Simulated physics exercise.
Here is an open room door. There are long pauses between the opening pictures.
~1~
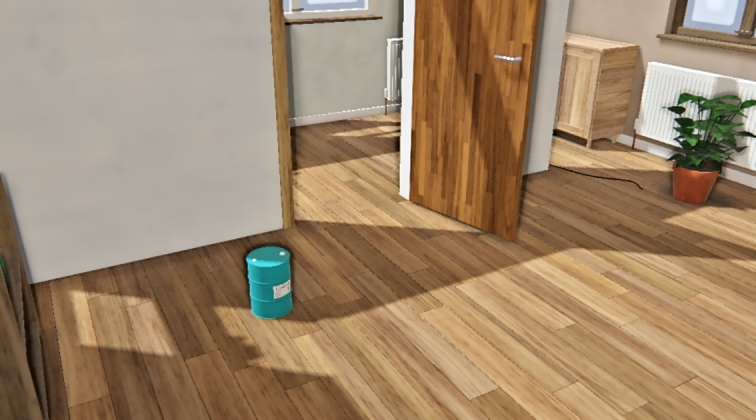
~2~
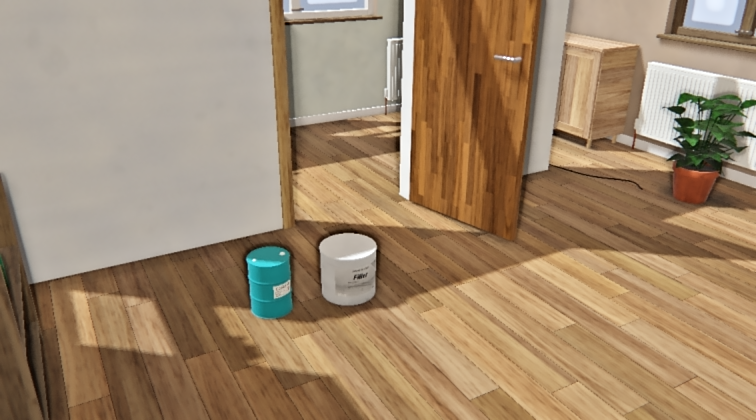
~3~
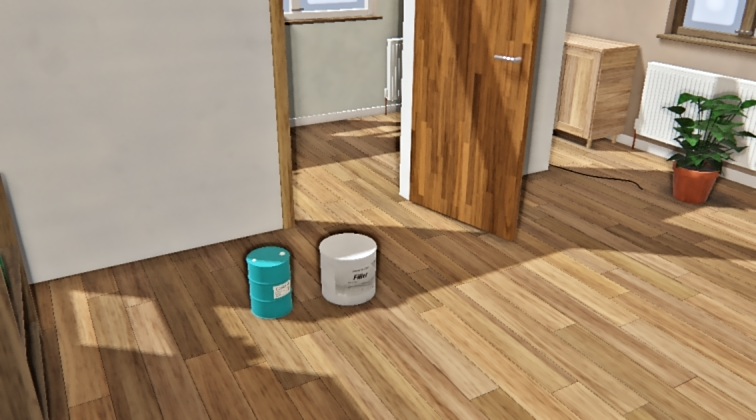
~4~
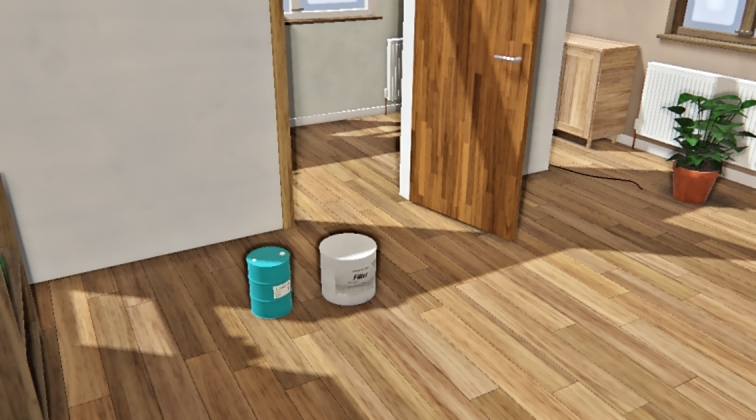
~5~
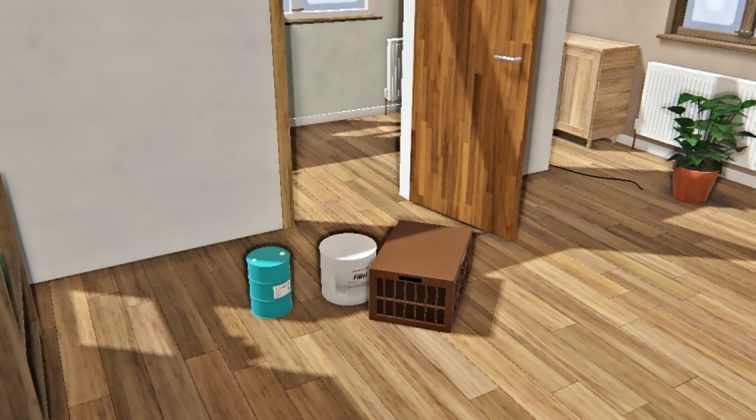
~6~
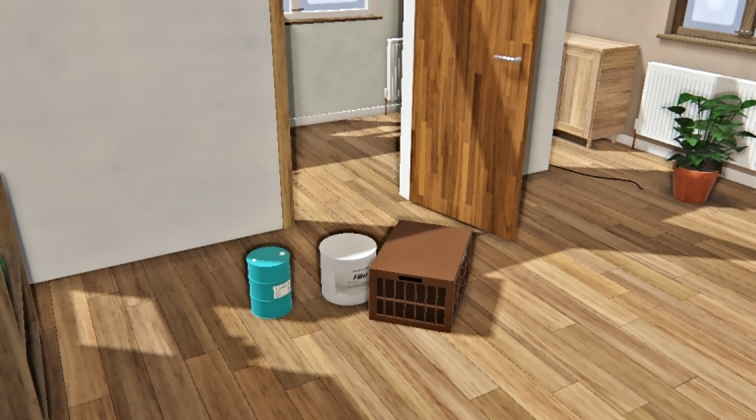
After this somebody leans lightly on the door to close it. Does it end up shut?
The door shuts.
Then, 0.50 s after the last picture, door at 89°.
Then, 0.90 s after the last picture, door at 59°.
Then, 1.20 s after the last picture, door at 32°.
Then, 1.40 s after the last picture, door at 13°.
At rest, door at 0°; all 3 in place. Seen from the same camera at the end, brown chest near (423, 272).
